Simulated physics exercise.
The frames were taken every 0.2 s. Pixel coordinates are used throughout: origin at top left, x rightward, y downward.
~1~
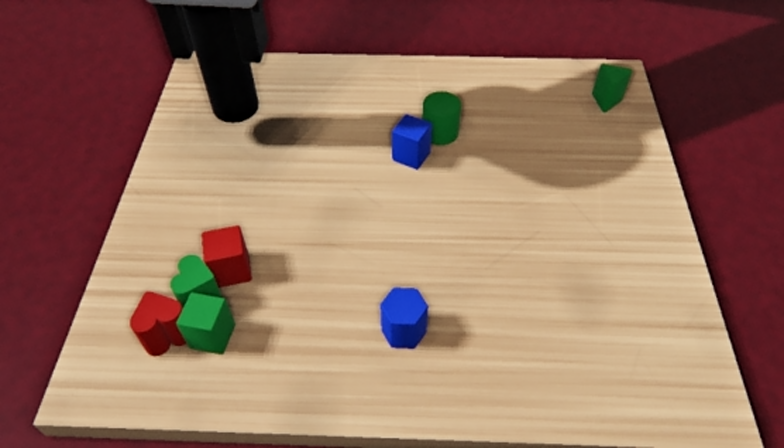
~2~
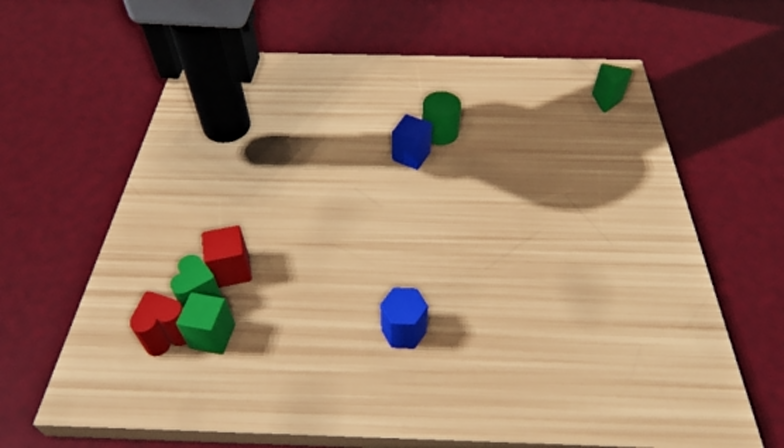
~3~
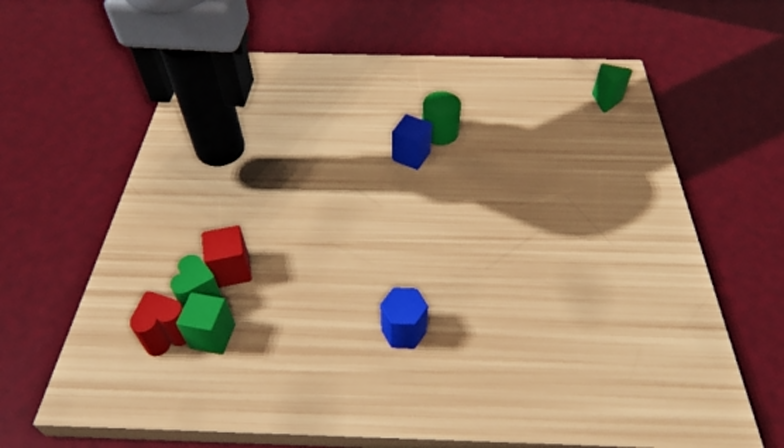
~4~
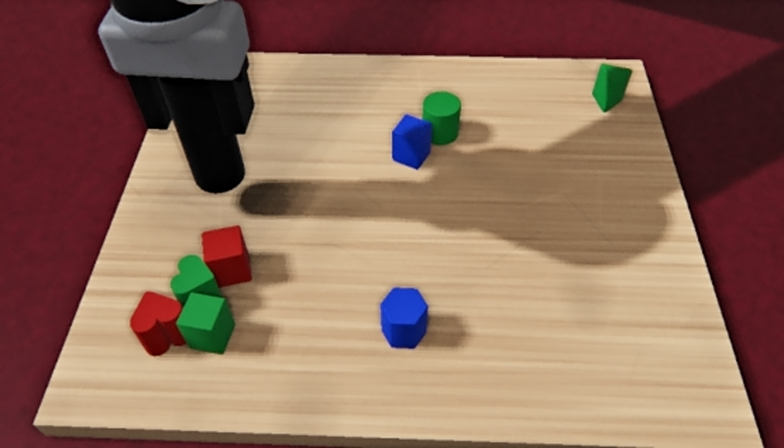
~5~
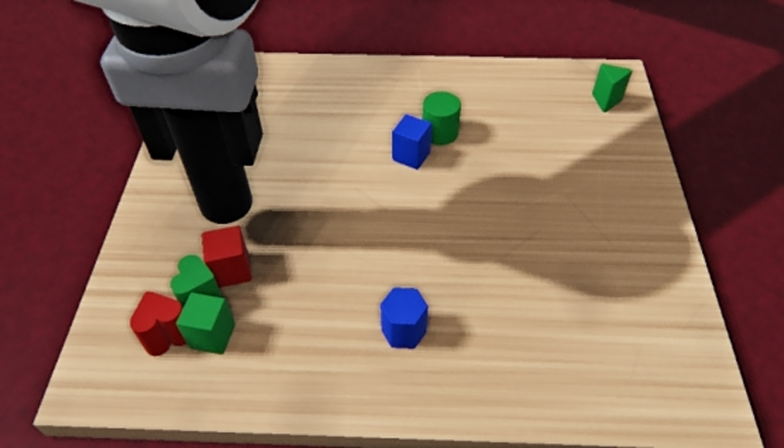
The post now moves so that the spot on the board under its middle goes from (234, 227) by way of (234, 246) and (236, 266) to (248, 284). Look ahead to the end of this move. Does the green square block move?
I believe so.
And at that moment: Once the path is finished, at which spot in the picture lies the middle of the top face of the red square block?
So, by the moment the path ends, you'll find the top centre of the red square block at (230, 299).
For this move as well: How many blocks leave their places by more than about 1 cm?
That push would leave two blocks displaced by more than about 1 cm.
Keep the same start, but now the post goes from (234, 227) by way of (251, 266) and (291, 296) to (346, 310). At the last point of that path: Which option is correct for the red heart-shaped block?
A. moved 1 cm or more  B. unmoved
The correct letter is B.
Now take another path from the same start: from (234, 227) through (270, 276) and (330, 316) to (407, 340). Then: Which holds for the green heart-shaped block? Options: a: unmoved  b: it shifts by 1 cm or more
My answer is option b.
What follows on the original path. Halfway along, post (227, 236); green heart-shaped block (185, 279), turned 10° clockwise; red square block (225, 268).
At the end, post (241, 264); red heart-shaped block unmoved; green heart-shaped block (184, 279), turned 15° clockwise; green square block (193, 329); red square block (230, 299), turned 25° clockwise.
